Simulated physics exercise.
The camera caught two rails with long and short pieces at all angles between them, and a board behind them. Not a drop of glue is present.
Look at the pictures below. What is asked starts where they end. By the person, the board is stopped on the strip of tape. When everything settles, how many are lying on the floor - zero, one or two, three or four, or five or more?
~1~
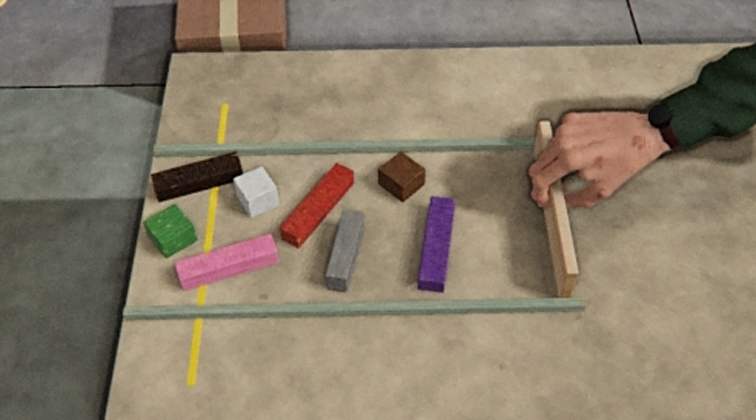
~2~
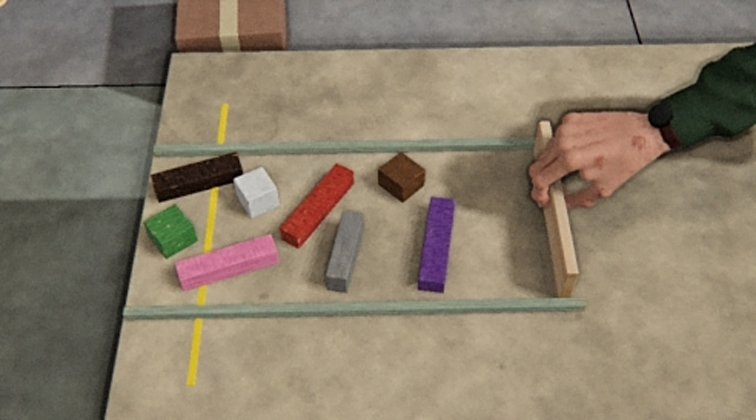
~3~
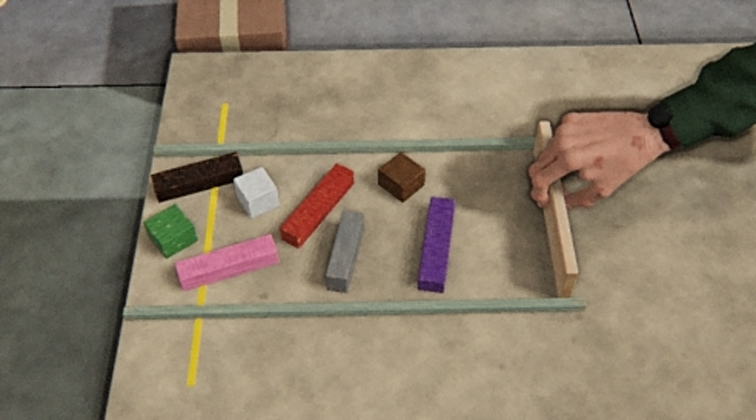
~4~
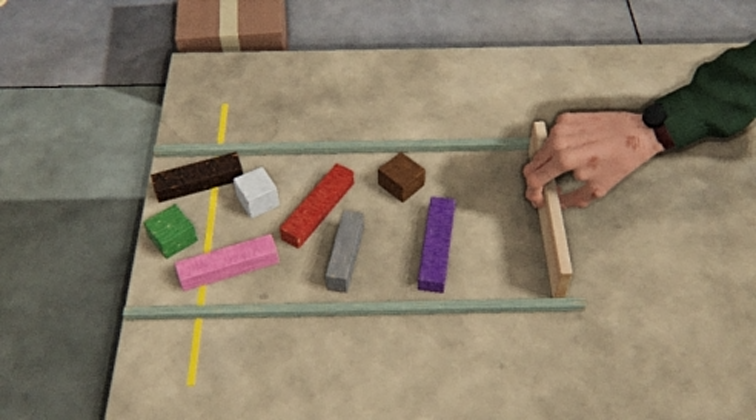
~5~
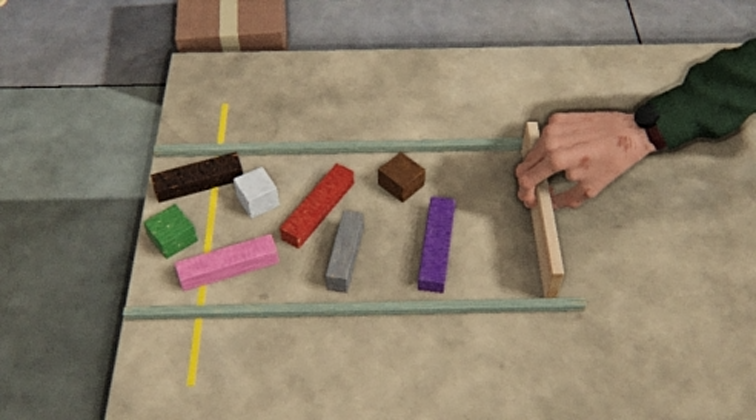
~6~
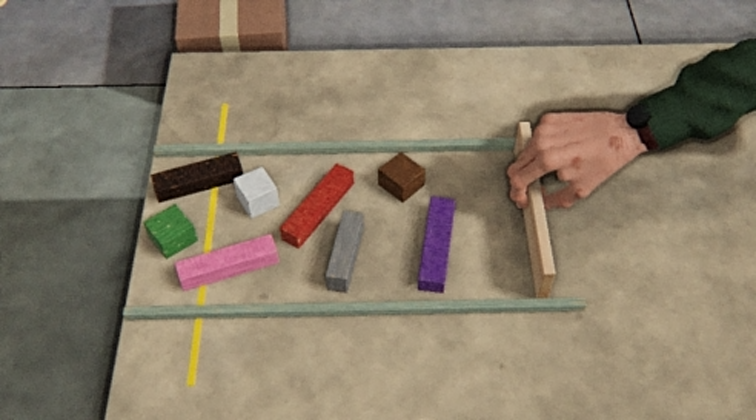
The number gone is middling: Three or four.
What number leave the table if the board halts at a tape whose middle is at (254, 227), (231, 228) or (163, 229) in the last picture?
Per try: 0; 2; 6.
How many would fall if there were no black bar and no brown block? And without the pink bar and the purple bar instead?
Taking the two tries in turn, it comes to 2 and 3.
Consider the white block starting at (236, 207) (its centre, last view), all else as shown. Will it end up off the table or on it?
That white block heads down.
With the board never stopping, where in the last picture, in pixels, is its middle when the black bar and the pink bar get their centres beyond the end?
Roughly at (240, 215) and roughly at (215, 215).
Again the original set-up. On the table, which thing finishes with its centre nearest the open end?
The red bar is the one.
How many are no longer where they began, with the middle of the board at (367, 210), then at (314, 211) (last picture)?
4 by the first point, 6 by the second.
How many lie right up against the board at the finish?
It's 2.
Soon after, none off yet; green block at rest near (171, 231); black bar at rest near (198, 177); pink bar at rest near (227, 262).
In the end, the number that fall off is three or four; gone, white block, pink bar, black bar and green block.
